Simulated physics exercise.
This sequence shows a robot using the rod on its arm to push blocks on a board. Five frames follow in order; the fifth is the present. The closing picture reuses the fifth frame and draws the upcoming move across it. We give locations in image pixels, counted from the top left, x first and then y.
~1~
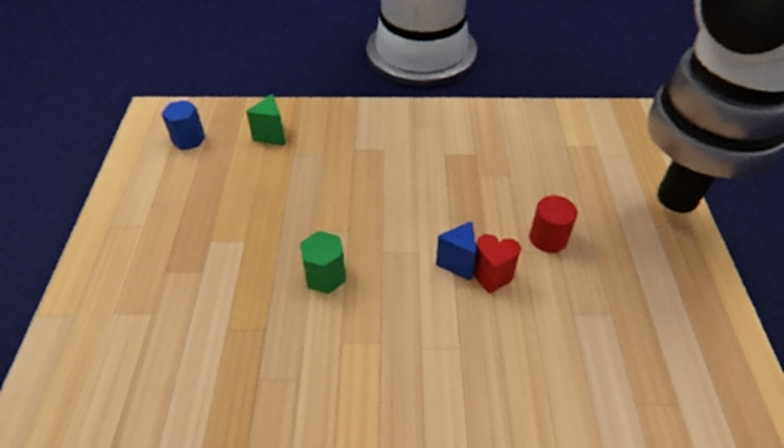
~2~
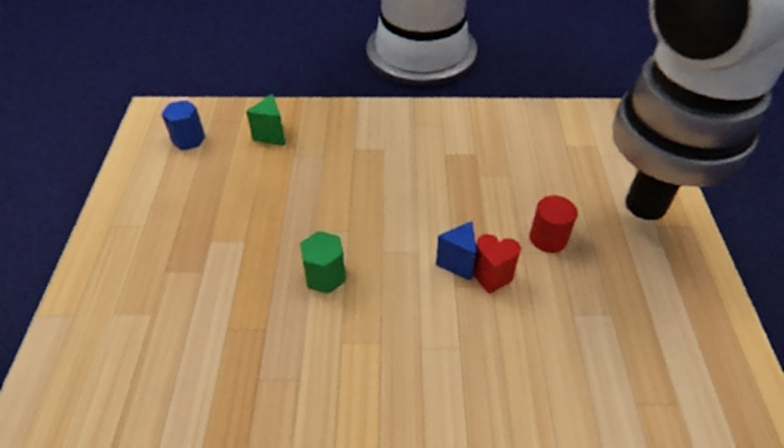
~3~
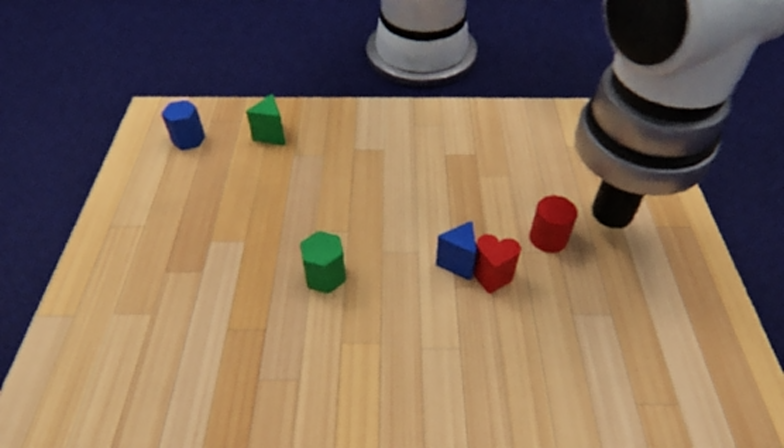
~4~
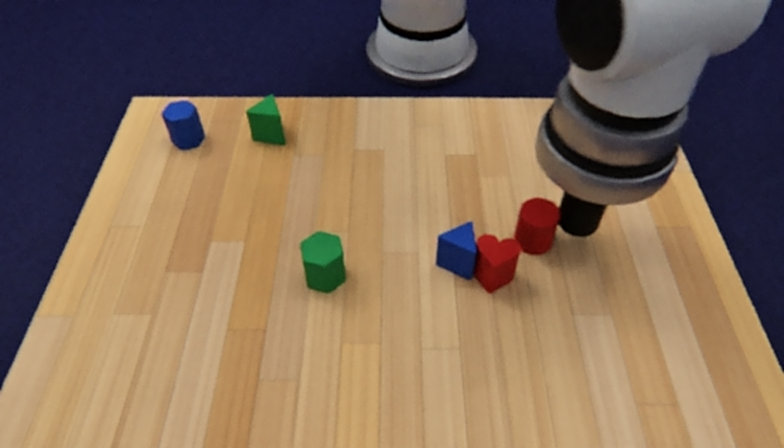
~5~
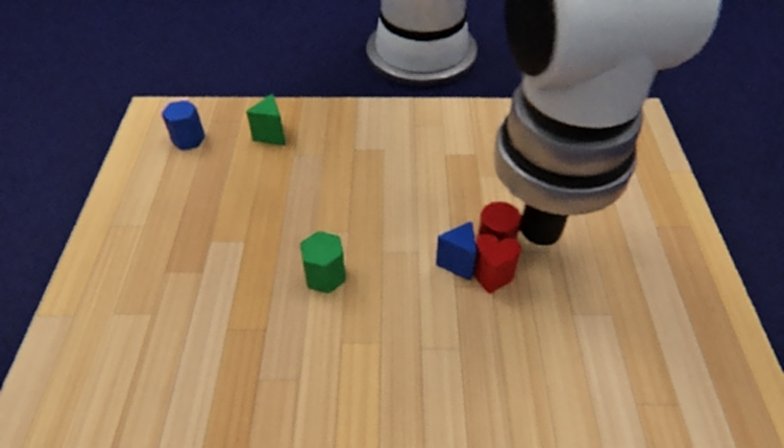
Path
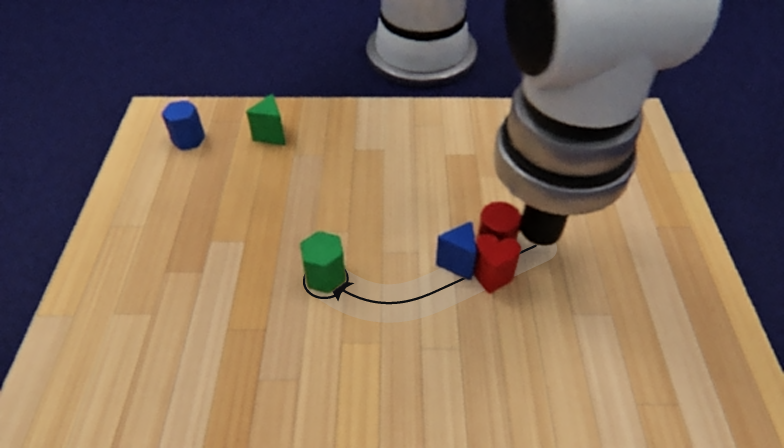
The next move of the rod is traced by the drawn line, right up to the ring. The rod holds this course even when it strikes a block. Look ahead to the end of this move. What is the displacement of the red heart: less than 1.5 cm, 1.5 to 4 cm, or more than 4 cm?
It gets moved over 4 cm.
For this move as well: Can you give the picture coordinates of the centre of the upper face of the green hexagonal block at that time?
It is going to be at (289, 232).
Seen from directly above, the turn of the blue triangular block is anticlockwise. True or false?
True - the claim holds.
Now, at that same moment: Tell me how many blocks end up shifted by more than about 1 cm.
Blocks displaced: At least 3.
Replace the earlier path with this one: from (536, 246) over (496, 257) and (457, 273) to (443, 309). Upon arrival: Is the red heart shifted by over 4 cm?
Yes.
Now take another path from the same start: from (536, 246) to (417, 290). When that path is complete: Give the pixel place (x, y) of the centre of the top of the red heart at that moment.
Roughly at (453, 285).
Path on the board, from (536, 246) via (471, 275) and (399, 302), ending at (326, 280).
On the path given first. One third of the way, rod (473, 261); blue triangular block (431, 239), turned 65° anticlockwise; red heart (459, 274), turned 15° clockwise; red round block (452, 218).
Two thirds of the way, rod (398, 288); blue triangular block (420, 238), turned 55° anticlockwise; red heart (410, 308), turned 30° anticlockwise; red round block (452, 218).
At the end, rod (324, 265); green hexagonal block (289, 232); blue triangular block (420, 238), turned 55° anticlockwise; red heart (410, 308), turned 30° anticlockwise; red round block (452, 218).
